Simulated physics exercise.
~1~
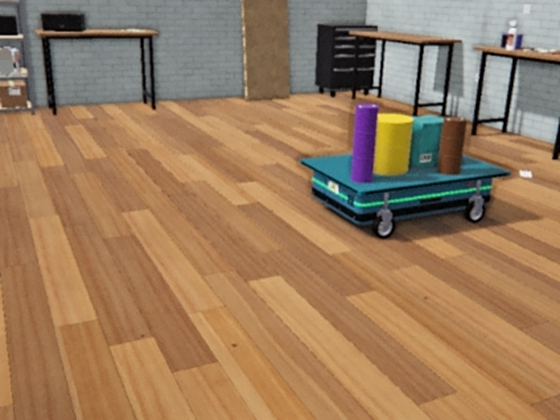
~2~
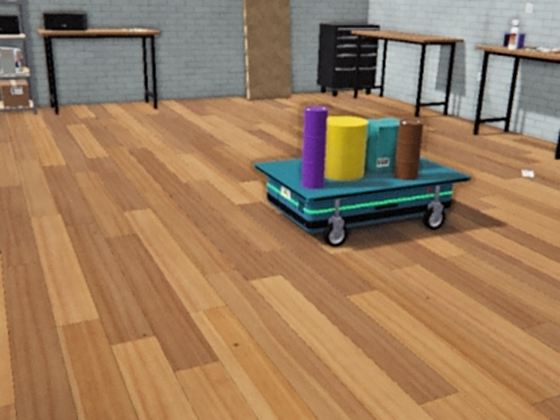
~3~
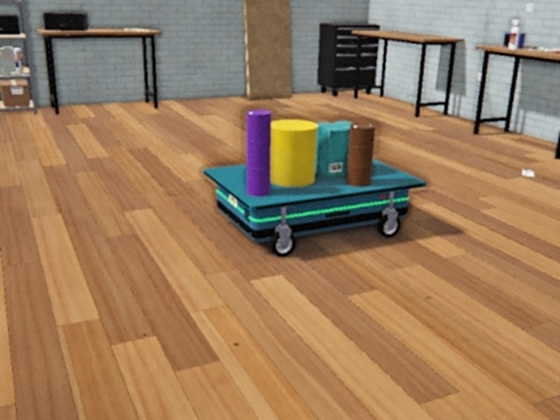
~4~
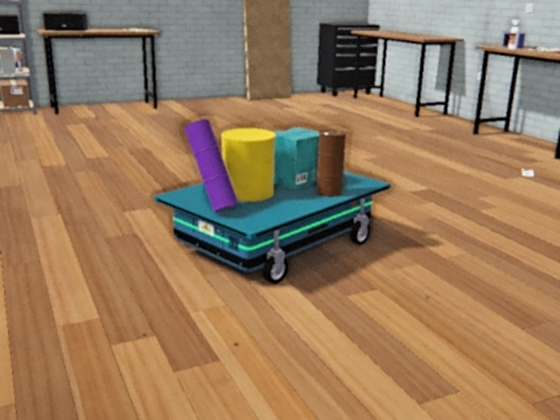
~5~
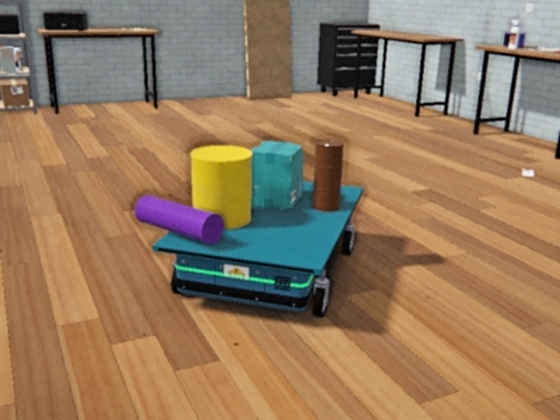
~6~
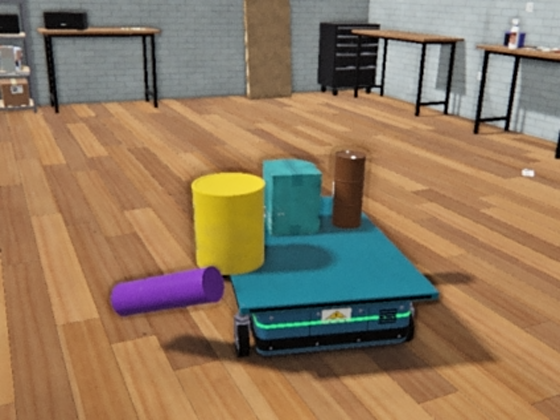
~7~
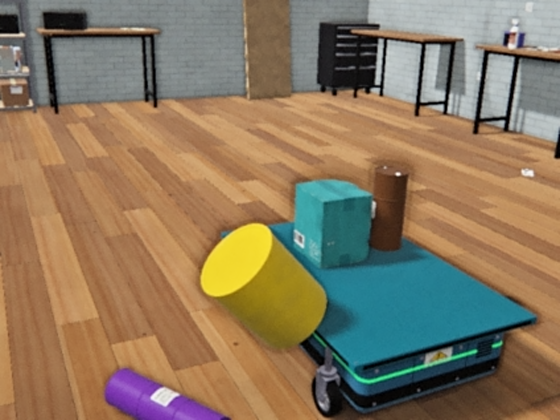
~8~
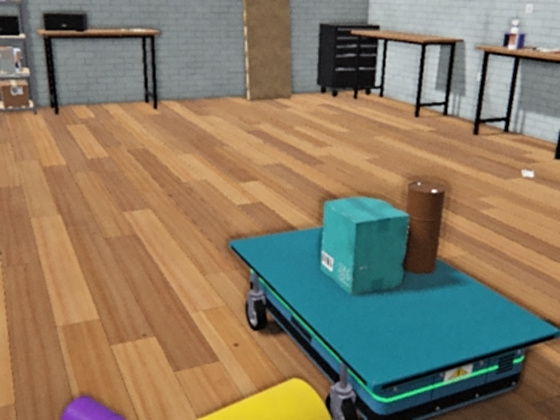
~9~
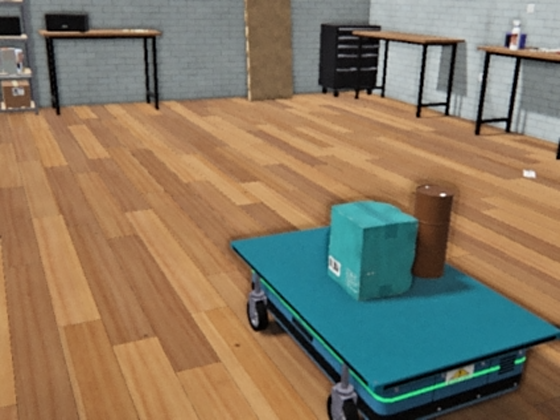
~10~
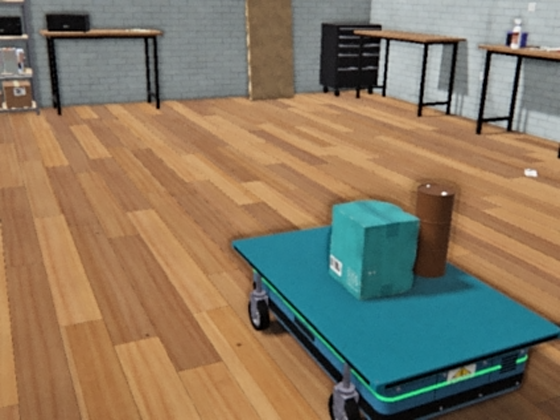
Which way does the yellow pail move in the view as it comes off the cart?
The yellow pail moves down, toward the bottom of the view.
